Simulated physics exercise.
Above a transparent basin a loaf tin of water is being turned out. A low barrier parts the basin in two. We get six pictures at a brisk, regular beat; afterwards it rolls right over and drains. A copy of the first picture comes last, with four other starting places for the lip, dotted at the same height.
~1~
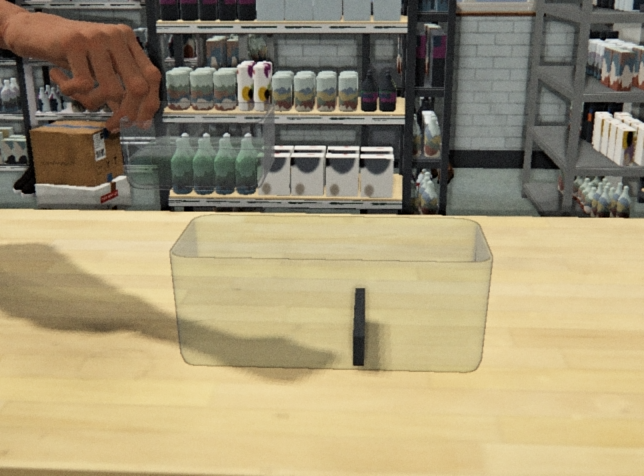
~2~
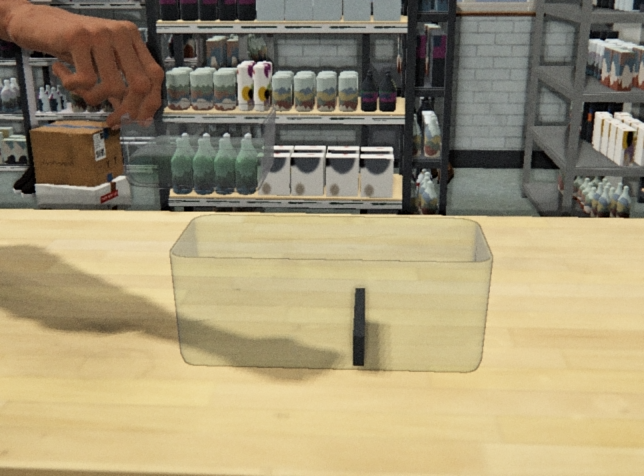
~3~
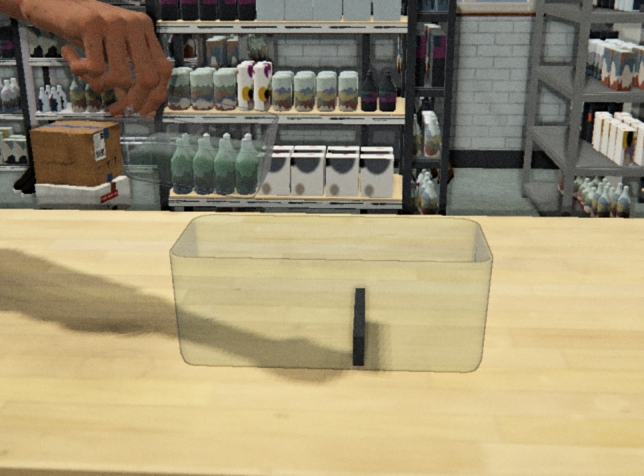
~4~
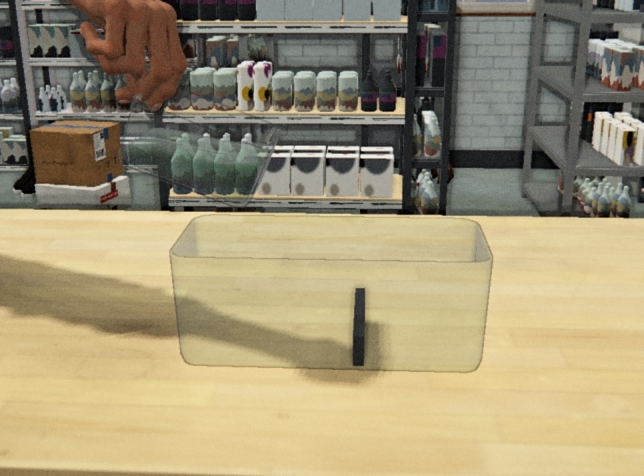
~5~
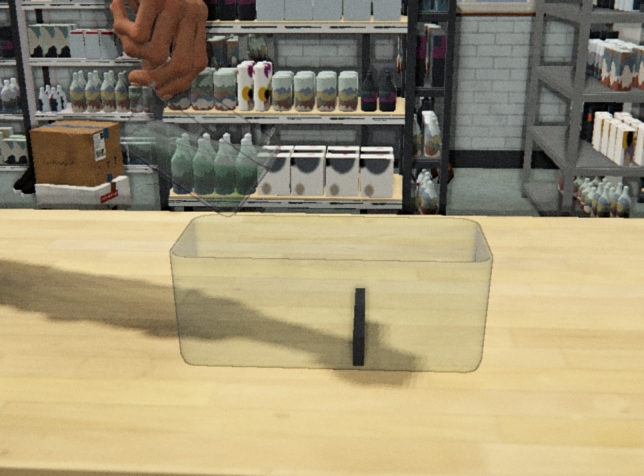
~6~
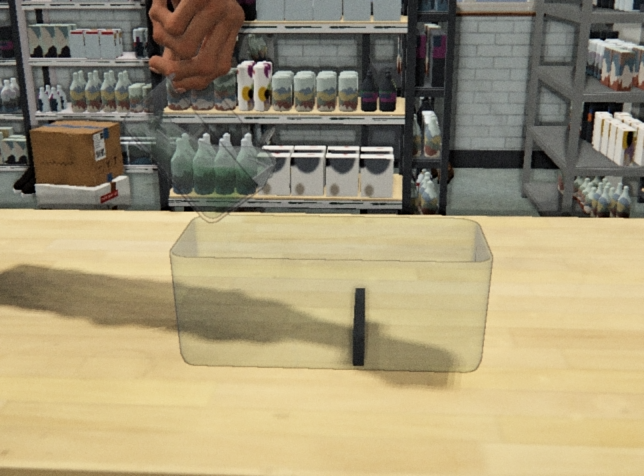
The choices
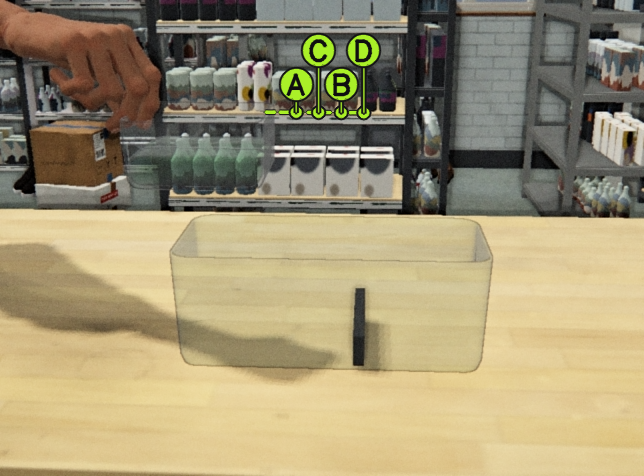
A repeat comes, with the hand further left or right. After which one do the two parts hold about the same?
Go for B.
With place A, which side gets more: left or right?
More ends on the left.
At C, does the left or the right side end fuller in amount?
The left one.
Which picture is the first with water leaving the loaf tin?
In picture 6.
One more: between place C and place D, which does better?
The answer is D.
On the marked copy, A at (296, 112); B at (341, 112); C at (318, 112); D at (363, 112).
If A is chosen, about 79 % ends left of the wall and 16 % right of it; 4 % is lost outside.
If B is chosen, about 49 % ends left of the wall and 48 % right of it.
If C is chosen, about 78 % ends left of the wall and 19 % right of it; 3 % is lost outside.
If D is chosen, about 37 % ends left of the wall and 62 % right of it.
